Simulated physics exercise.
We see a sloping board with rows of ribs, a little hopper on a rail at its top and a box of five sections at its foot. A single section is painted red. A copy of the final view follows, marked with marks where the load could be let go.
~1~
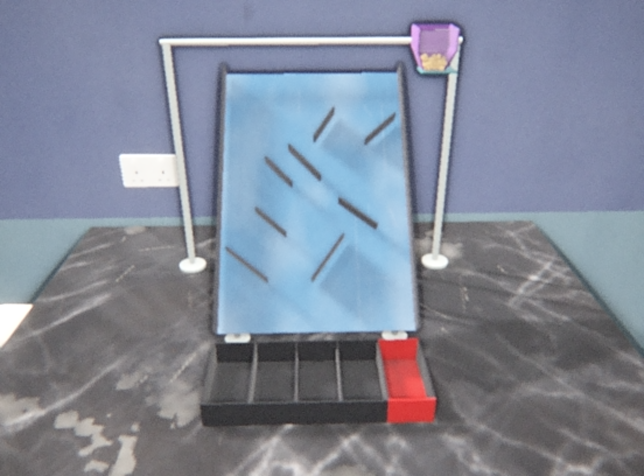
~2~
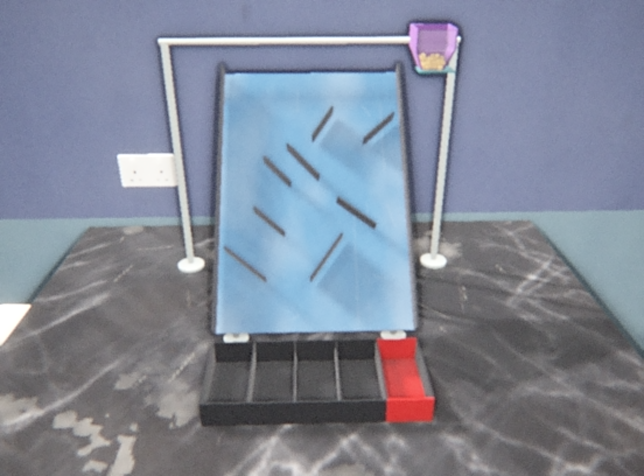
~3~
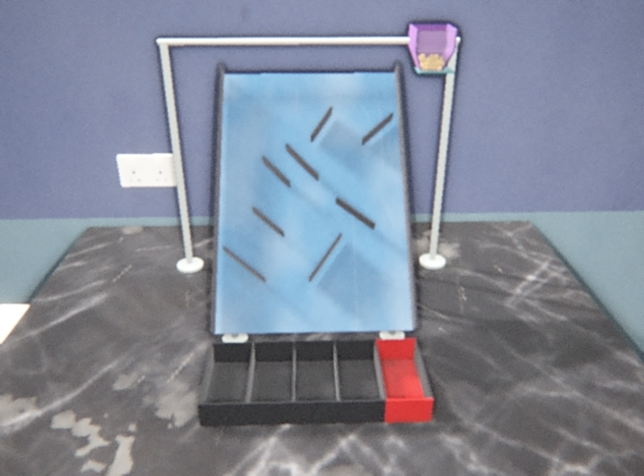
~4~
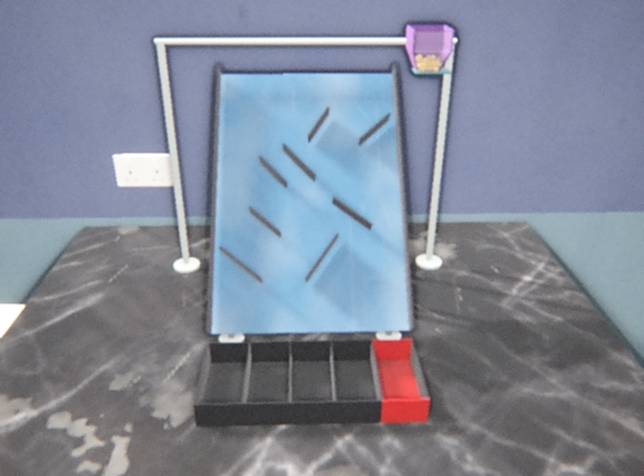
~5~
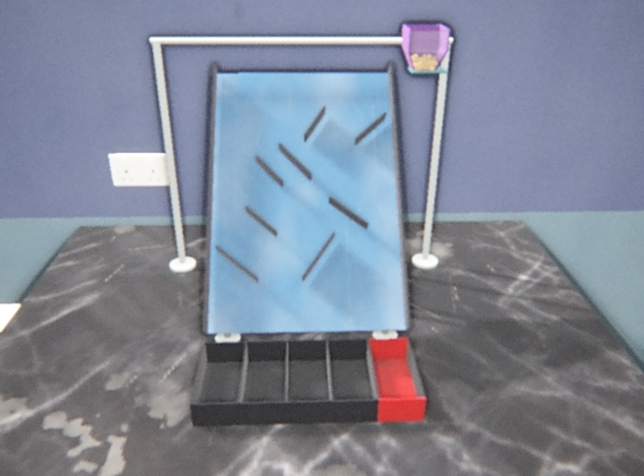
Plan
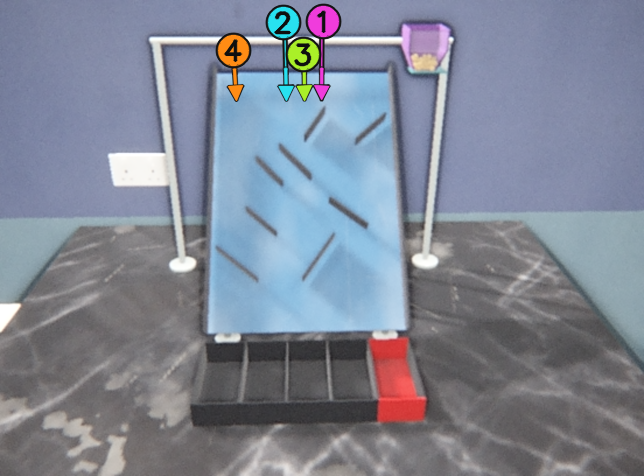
On a dark marbled countertop, a purple hopper of dried chickpeas sat at the upper right above a sloping blue board with black ribs and a sectioned box, one section red, and nothing noticeably moved.
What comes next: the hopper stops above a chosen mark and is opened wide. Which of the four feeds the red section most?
Use mark 1.
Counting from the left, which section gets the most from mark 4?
The third from the left.
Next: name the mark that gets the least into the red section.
Mark 4.
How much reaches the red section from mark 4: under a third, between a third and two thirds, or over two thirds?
It is under a third.
On the marked copy, mark 1 meets the board at (321, 94); mark 2 meets the board at (286, 95); mark 3 meets the board at (304, 95); mark 4 meets the board at (236, 95).
With 1, about two thirds in the red section, about a quarter in other sections, a small part outside the box.
With 2, about a third in the red section, about two thirds in other sections.
With 3, about half in the red section, about half in other sections.
With 4, none in the red section, nearly all in other sections.
